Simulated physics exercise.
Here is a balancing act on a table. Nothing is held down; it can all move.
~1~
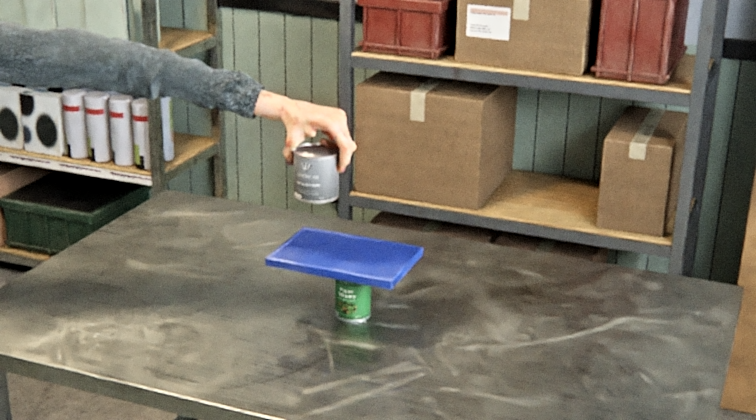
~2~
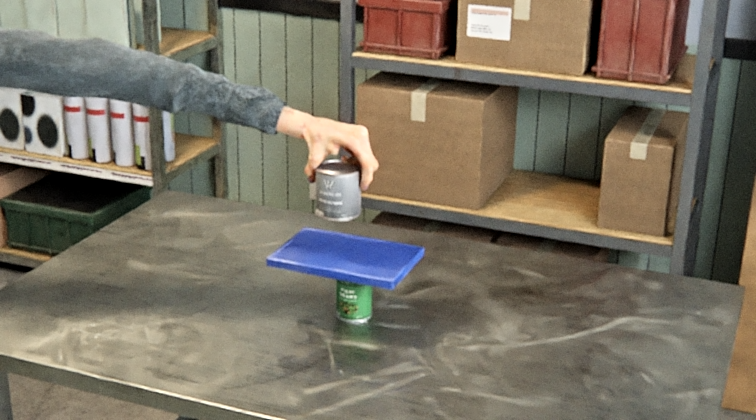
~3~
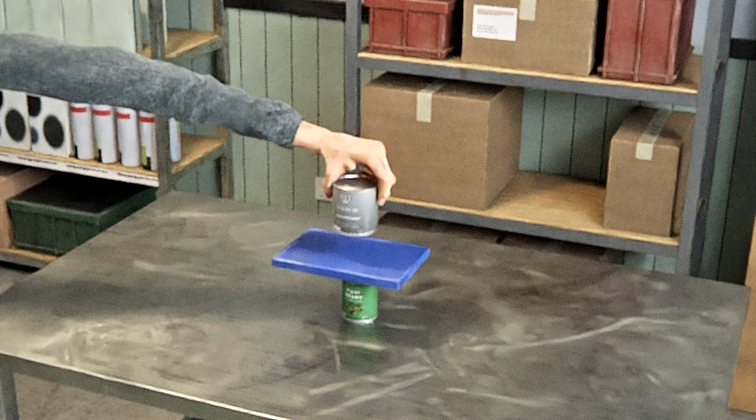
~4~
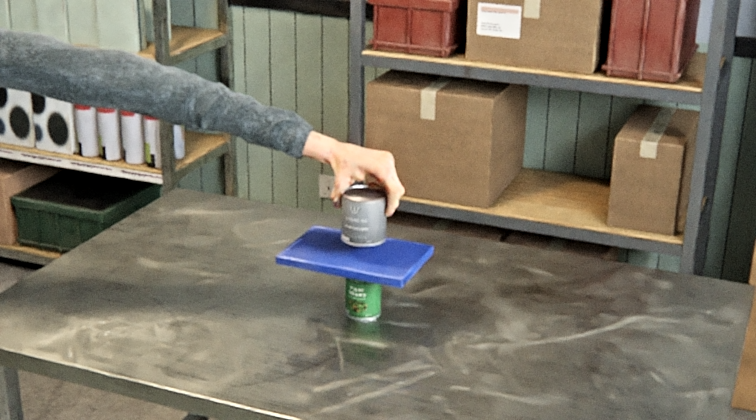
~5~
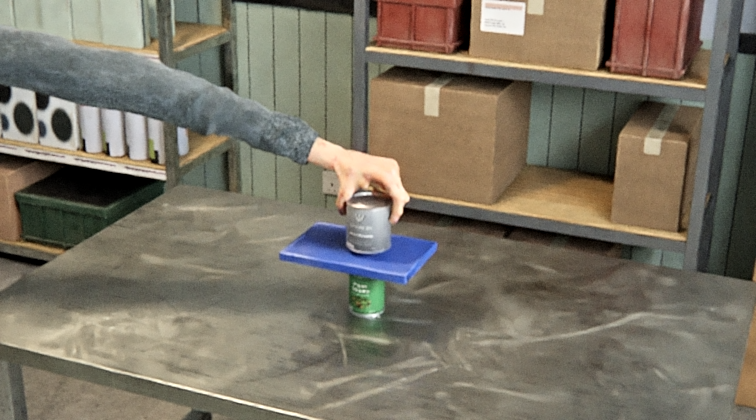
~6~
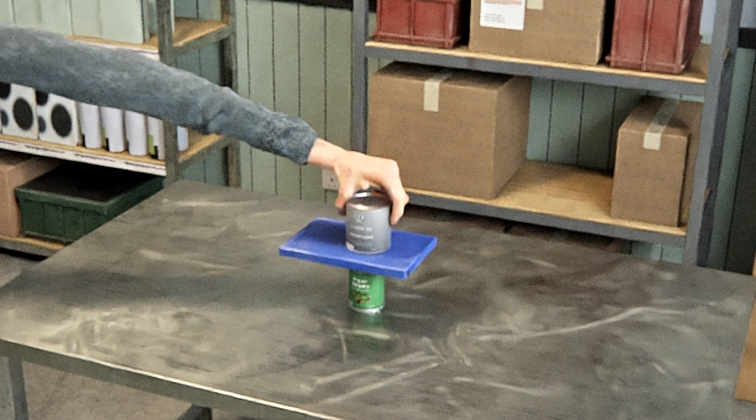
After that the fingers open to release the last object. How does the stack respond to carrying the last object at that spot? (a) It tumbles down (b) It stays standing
It stays standing (b).
Then, 0.60 s later than the last frame, all is still.
Then, 1.40 s later than the last frame, grey tin resting near (369, 224).
When it is over, all 3 as before. End places, in pixels of the last picture, grey tin near (369, 224). The stack keeps its balance.
